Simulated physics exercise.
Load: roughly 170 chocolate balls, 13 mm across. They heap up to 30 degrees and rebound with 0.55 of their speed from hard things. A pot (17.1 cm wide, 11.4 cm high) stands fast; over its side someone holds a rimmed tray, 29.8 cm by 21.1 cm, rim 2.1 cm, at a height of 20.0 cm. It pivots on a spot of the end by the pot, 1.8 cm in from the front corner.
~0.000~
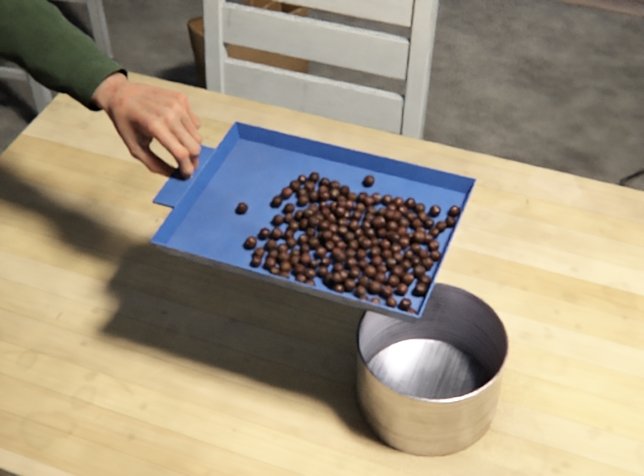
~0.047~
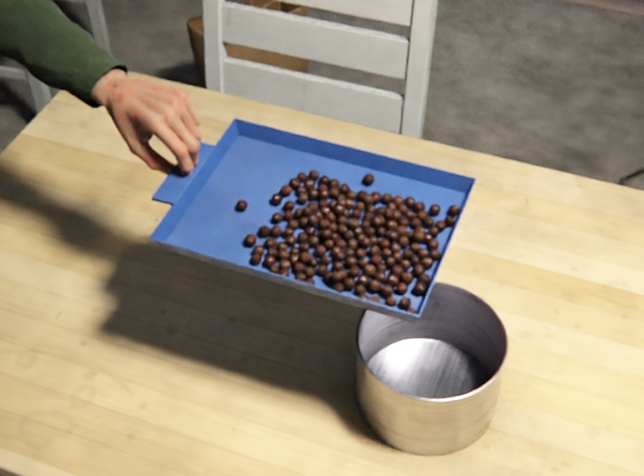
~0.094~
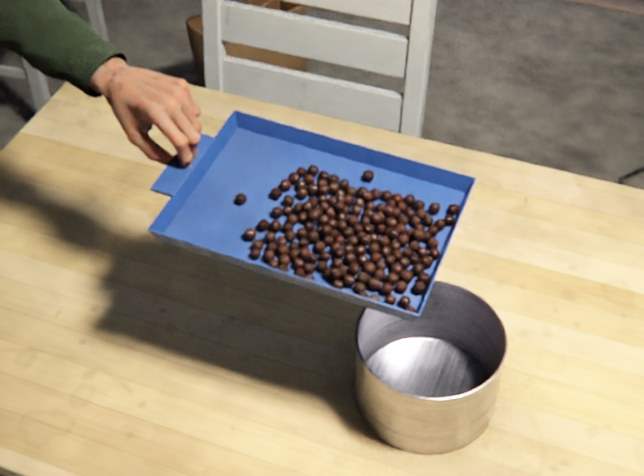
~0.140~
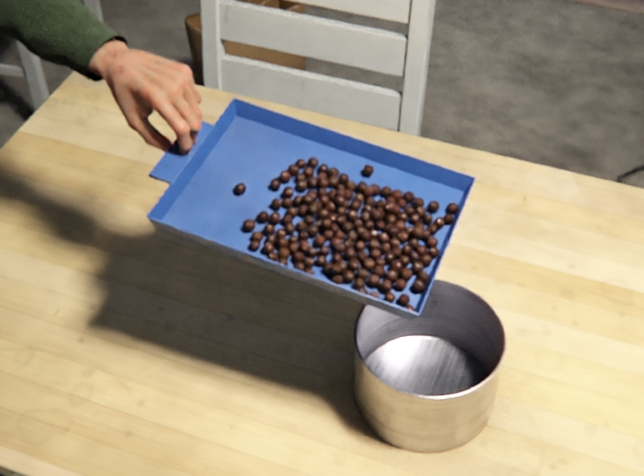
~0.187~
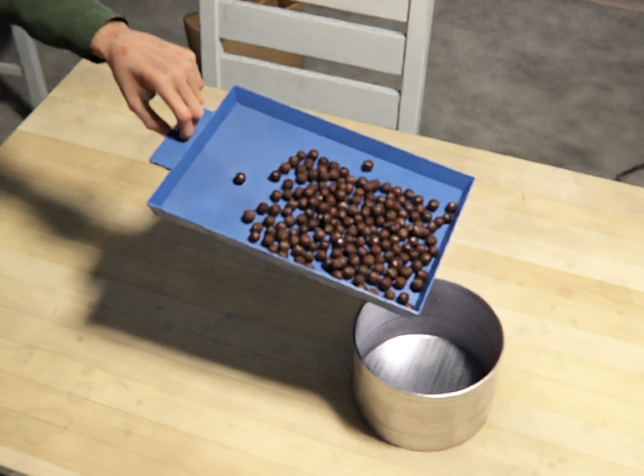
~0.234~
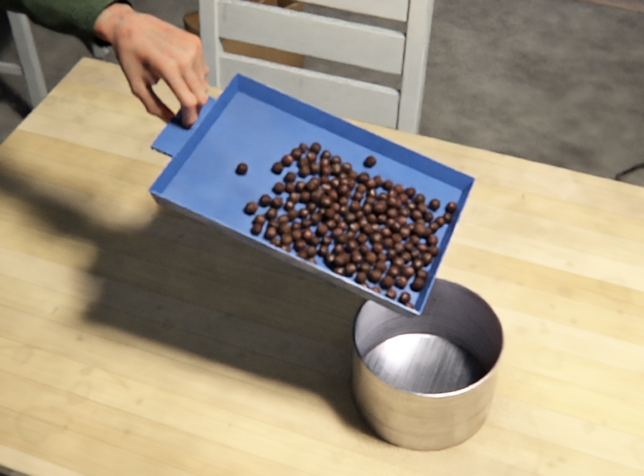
Blue rimmed tray of brown balls tilting gradually as a hand raises its left end, right end above a metal pot.
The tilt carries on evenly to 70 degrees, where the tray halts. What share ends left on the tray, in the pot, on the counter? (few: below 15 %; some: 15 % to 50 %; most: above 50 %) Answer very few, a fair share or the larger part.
Left on the tray: A fair share; in the pot: A fair share; on the counter: A fair share.
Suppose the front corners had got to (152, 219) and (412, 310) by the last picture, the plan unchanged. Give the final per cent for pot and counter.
Pot 10, counter 80.
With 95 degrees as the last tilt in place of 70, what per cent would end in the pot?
It would be near 45 per cent.
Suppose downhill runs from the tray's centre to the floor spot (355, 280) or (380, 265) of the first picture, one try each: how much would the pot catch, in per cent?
About 20 and 50 per cent.
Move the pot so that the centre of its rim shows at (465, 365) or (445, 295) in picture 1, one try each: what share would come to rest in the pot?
About 35 and 45 per cent.
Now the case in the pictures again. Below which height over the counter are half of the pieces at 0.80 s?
About 24 cm.
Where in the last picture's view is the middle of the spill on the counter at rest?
At about (535, 321).
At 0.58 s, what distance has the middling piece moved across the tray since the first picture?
Roughly 3 cm.
Then, at 0.58 s, tilt 42 degrees; the tray holds 100 %, the pot 0 %.
Then, at 0.80 s, tilt 59 degrees; the tray holds 100 %, the pot 0 %.
Then, at 1.14 s, tilt 70 degrees; the tray holds 55 %, the pot 15 %.
At rest (2.4 s), tray 25 %, pot 35 %, counter 40 %.
